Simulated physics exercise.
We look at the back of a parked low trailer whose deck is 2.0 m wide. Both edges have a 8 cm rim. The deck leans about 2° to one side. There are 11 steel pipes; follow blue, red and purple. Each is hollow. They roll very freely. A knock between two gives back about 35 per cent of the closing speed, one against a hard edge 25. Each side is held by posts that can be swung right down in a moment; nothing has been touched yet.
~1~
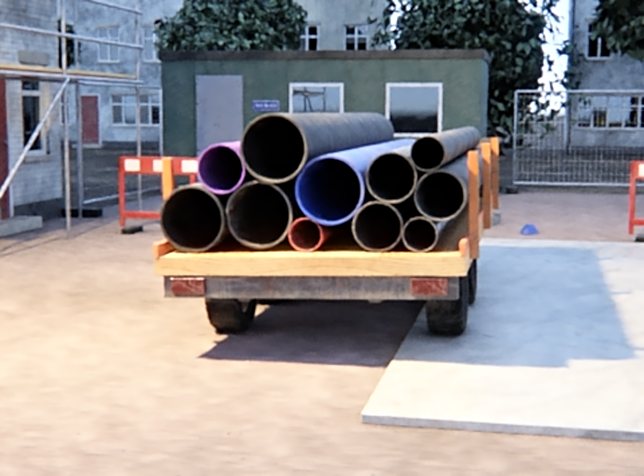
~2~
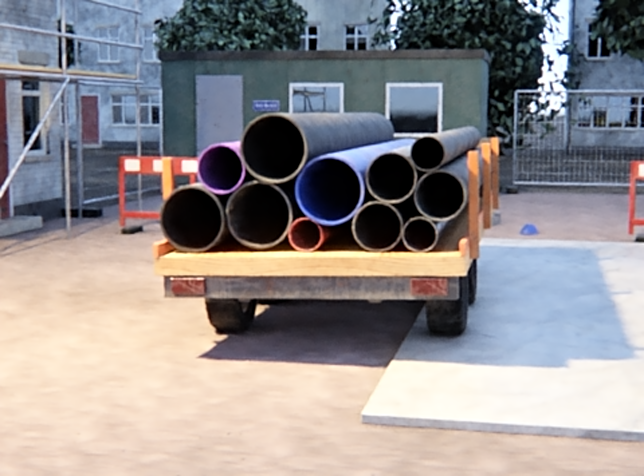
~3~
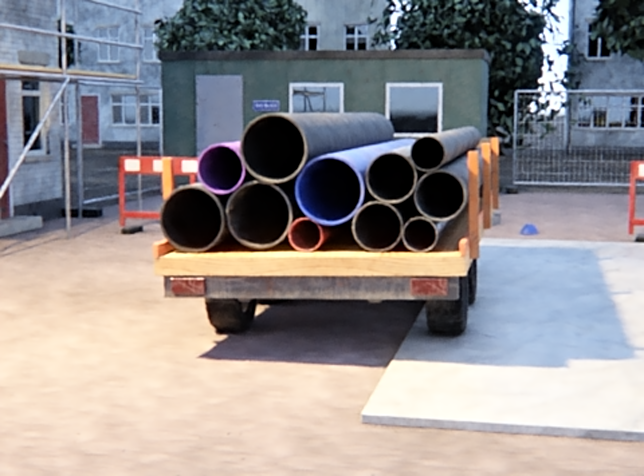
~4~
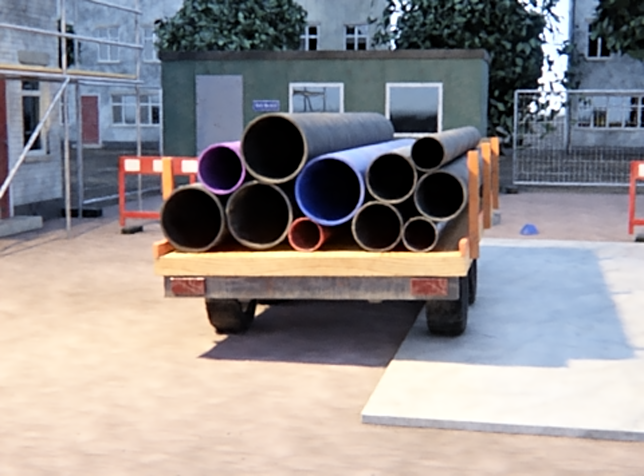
A stack of hollow pipes, mostly black with one blue, one purple and a small red one, sits motionless on the wooden deck of a parked low trailer, seen from behind. Nothing moves from start to finish, neither the load nor the green cabin, scaffolding and barriers around it.
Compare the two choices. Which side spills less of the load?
The left-hand side.
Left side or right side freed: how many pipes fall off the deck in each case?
Left 0, right 3.
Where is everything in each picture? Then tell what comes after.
Blue (329, 190), red (305, 236), purple (220, 169); the deck slopes 2° down to the left; 4 of the 11 make up the bottom layer; nothing moves, in the first picture.
Blue (329, 190), red (305, 236), purple (220, 169); rims, left 8 cm, right 8 cm; nothing moves, in the second picture.
Blue (329, 190), red (305, 236), purple (220, 169); side tops at (168, 164) and (473, 158); nothing moves, in the third picture.
Blue (329, 190), red (305, 236), purple (220, 169); nothing moves, in the fourth picture.
With the left side gone, after 0.6 s, blue is up on others, 85 cm from the right edge; red is on the deck, 95 cm from the left edge; purple is up on others, 40 cm from the left edge; 0 of 11 are off.
With the left side gone, finally, blue is up on others, 85 cm from the right edge; red is on the deck, 95 cm from the left edge; purple is up on others, 40 cm from the left edge; 0 of 11 are off.
With the right side gone, after 0.6 s, blue is up on others, 75 cm from the right edge, rolling right; red is on the deck, 95 cm from the right edge; purple is up on others, 45 cm from the left edge; 2 of 11 are off.
With the right side gone, finally, blue is up on others, 75 cm from the right edge; red is on the deck, 95 cm from the left edge; purple is up on others, 45 cm from the left edge; 3 of 11 are off.
